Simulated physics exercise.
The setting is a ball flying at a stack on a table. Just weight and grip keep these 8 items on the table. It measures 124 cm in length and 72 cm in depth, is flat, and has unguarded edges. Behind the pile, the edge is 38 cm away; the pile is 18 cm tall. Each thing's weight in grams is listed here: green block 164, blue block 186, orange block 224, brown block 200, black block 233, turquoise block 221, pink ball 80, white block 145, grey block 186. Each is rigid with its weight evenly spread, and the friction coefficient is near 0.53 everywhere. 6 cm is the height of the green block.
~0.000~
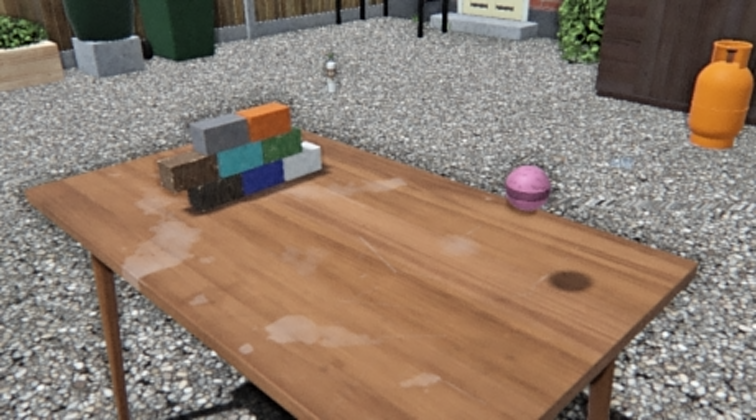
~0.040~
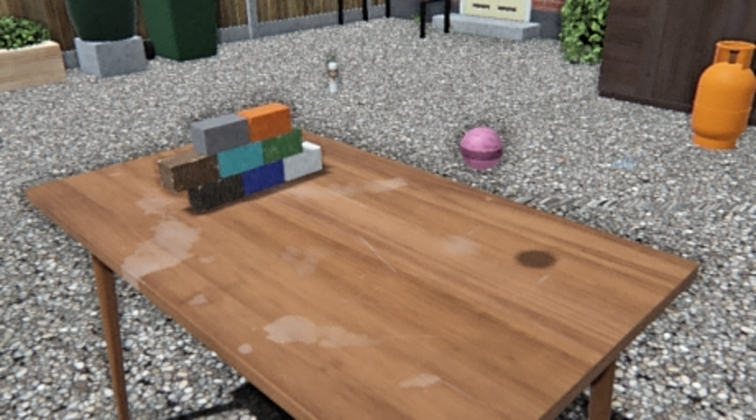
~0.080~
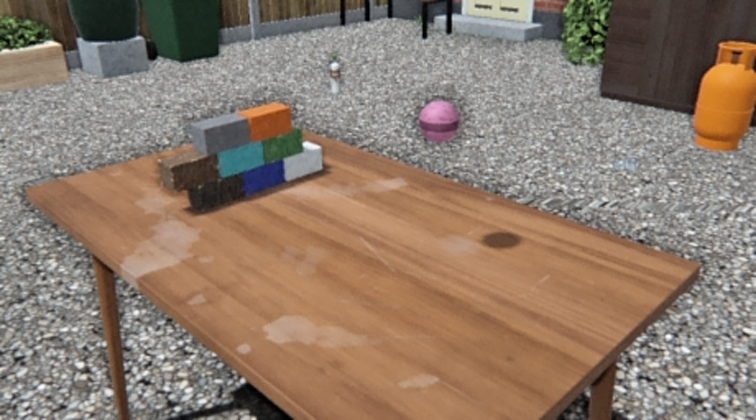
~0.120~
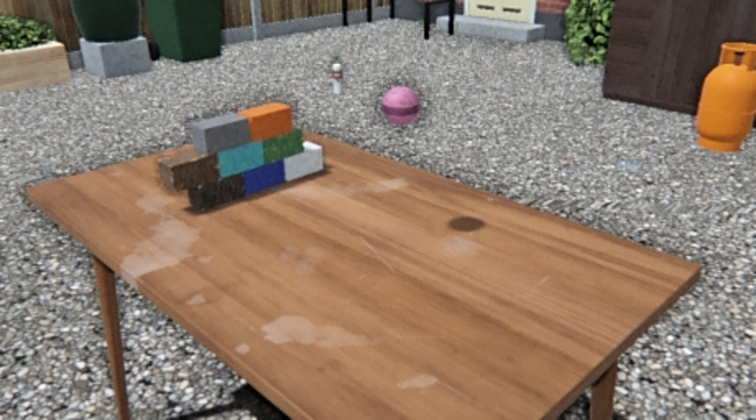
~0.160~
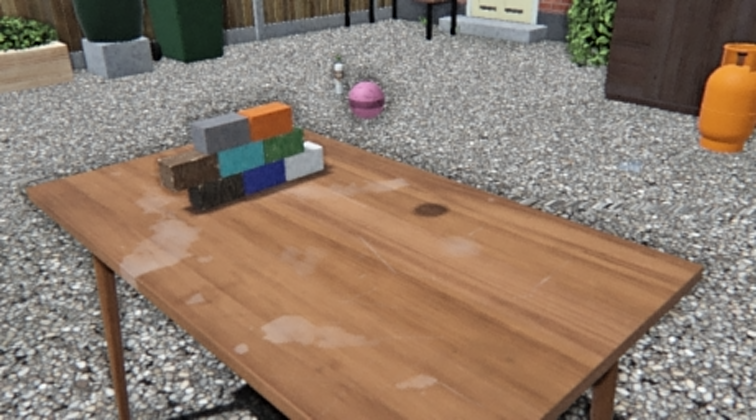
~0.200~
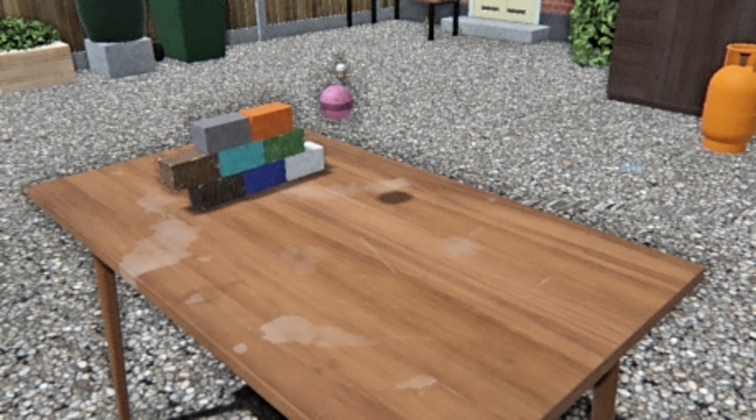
A wooden table in a gravel yard holding a stack of coloured blocks, with a pink ball flying leftward above it.
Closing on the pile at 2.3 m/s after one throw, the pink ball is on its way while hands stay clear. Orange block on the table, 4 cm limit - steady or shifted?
It travels beyond the limit.
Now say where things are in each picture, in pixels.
In the first picture, 62 cm to the stack; pink ball (528, 188); orange block (264, 122).
In the second picture, 53 cm to the stack; pink ball (482, 149); brown block (189, 170).
In the third picture, 44 cm to the stack; pink ball (439, 122); turquoise block (236, 156).
In the fourth picture, 35 cm to the stack; pink ball (401, 106); grey block (221, 134).
In the fifth picture, 25 cm to the stack; pink ball (366, 100); blue block (259, 174).
In the sixth picture, 16 cm to the stack; pink ball (337, 103); orange block (266, 121).
After 0.30 s, pink ball near (295, 133).
After 0.50 s, pink ball near (314, 174); orange block leaning 51° near (248, 125); green block leaning 11°.
After 0.70 s, pink ball near (318, 175); orange block on its side near (244, 137).
At rest (1.3 s), tipped over on the table, orange block; the other 7 in place, give or take 4 cm. Seen from the same camera at the end, orange block near (254, 143).
